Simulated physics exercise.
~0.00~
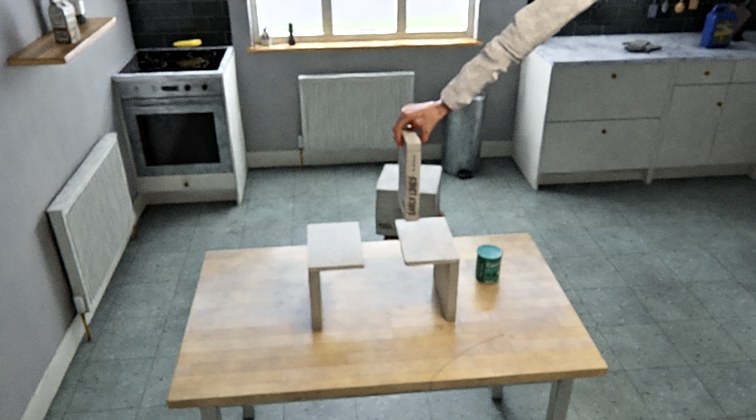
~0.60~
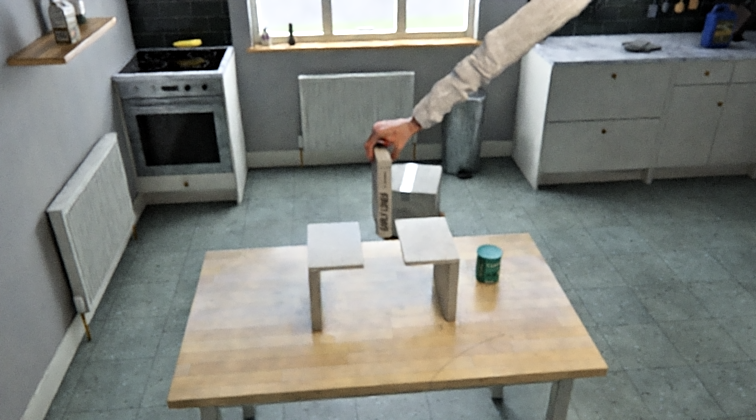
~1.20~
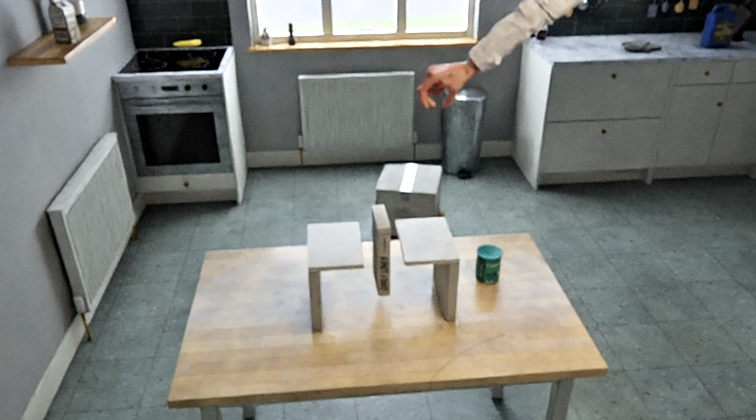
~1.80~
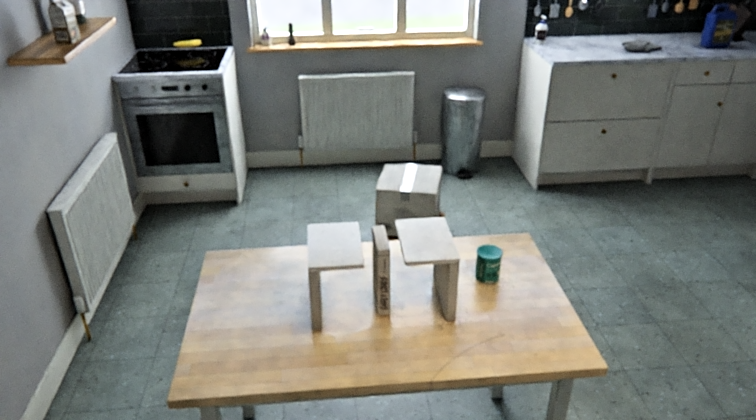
A hand releases an upright book, which drops through the stand's gap onto the table.
